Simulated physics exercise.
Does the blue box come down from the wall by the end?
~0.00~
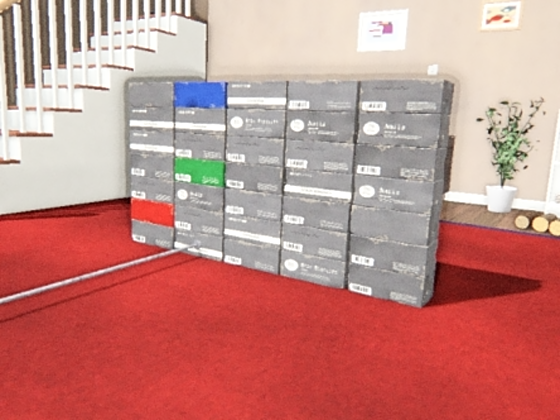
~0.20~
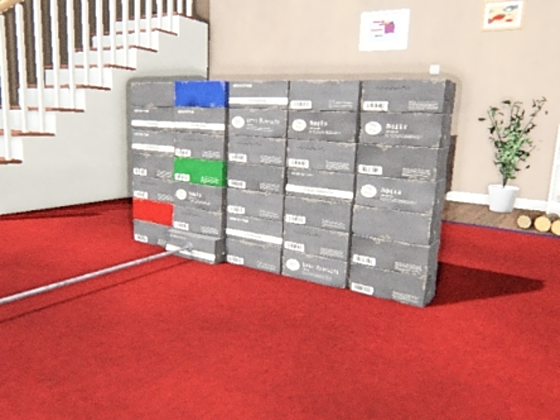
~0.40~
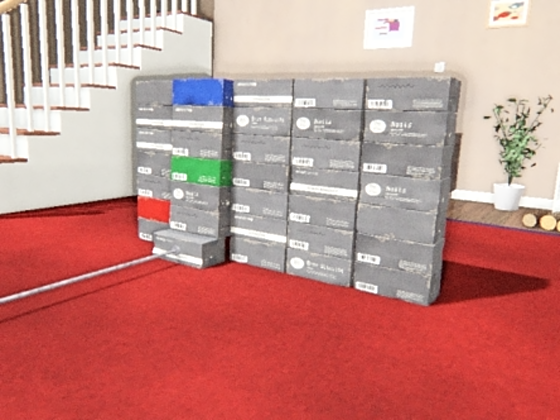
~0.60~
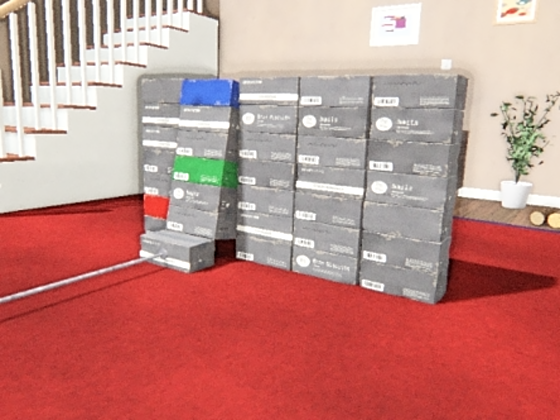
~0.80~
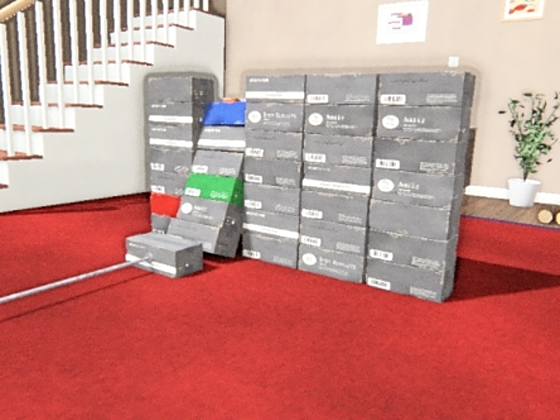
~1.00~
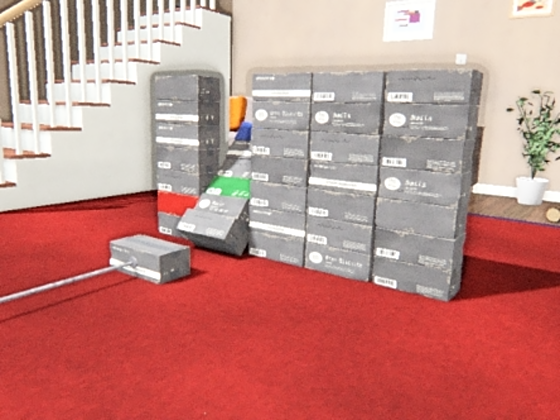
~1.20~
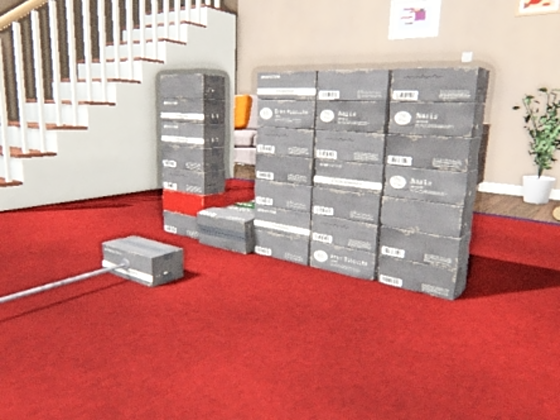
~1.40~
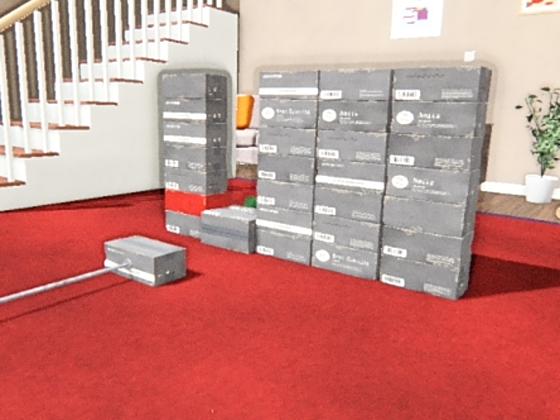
Yes, the blue box comes down. It tips backward and drops out of sight behind the wall as its column collapses.
A thin arm pulls out a bottom box, the blue and green boxes topple, red stays.
